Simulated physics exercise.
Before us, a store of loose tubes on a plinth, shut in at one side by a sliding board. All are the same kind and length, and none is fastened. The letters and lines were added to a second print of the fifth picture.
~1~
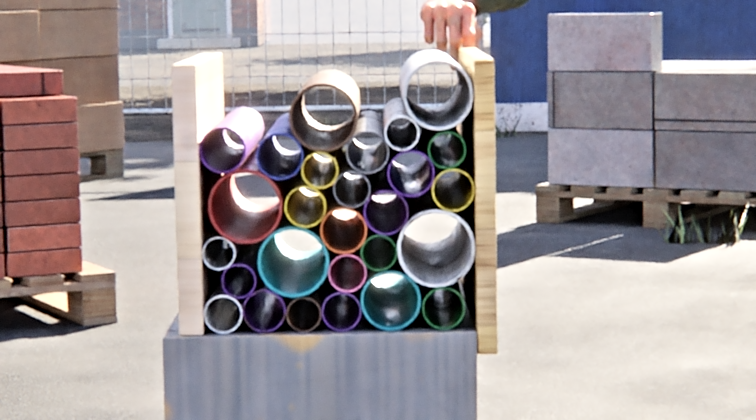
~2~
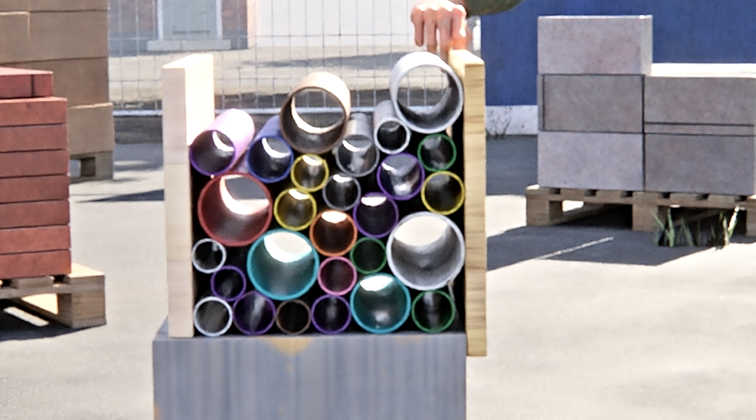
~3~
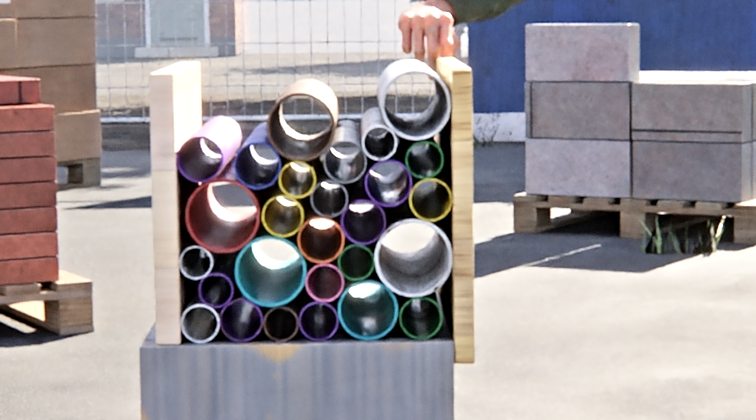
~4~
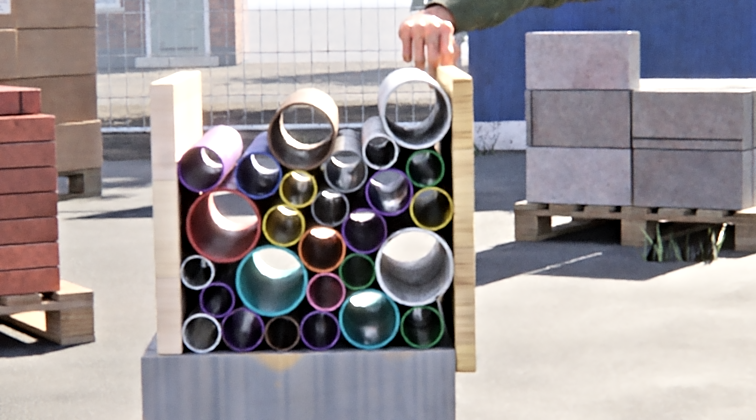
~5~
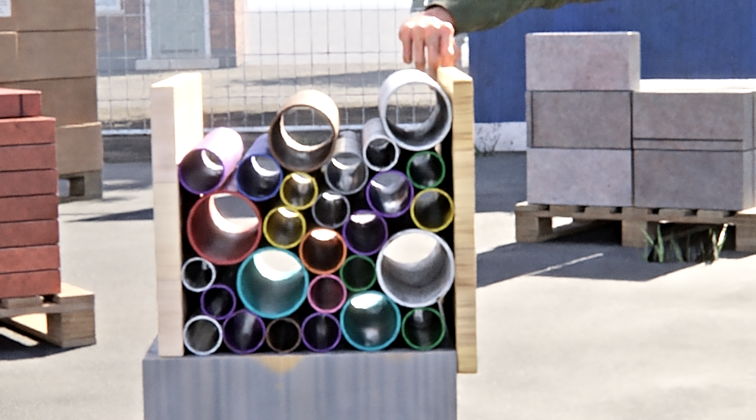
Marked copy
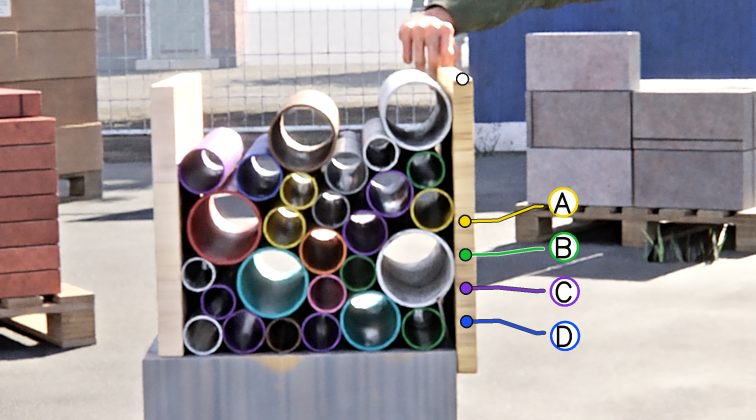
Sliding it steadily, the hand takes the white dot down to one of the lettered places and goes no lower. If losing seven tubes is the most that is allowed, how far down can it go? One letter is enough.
Mark C is as low as it can go.
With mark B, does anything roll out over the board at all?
Yes, at B.
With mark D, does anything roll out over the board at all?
Yes.
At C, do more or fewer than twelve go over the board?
At C, fewer than twelve.
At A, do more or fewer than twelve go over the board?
At A, fewer than twelve.
On the marked copy, A at (465, 221); B at (465, 255); C at (466, 288); D at (466, 322); the white dot at (462, 79).
Following C. Soon after the start, top of the board (454, 182).
Later, top of the board (456, 287).
In the end, top of the board (456, 287), seven out over the board.
As for the rest, A none out over the board; B three out over the board; D more than seven out over the board.
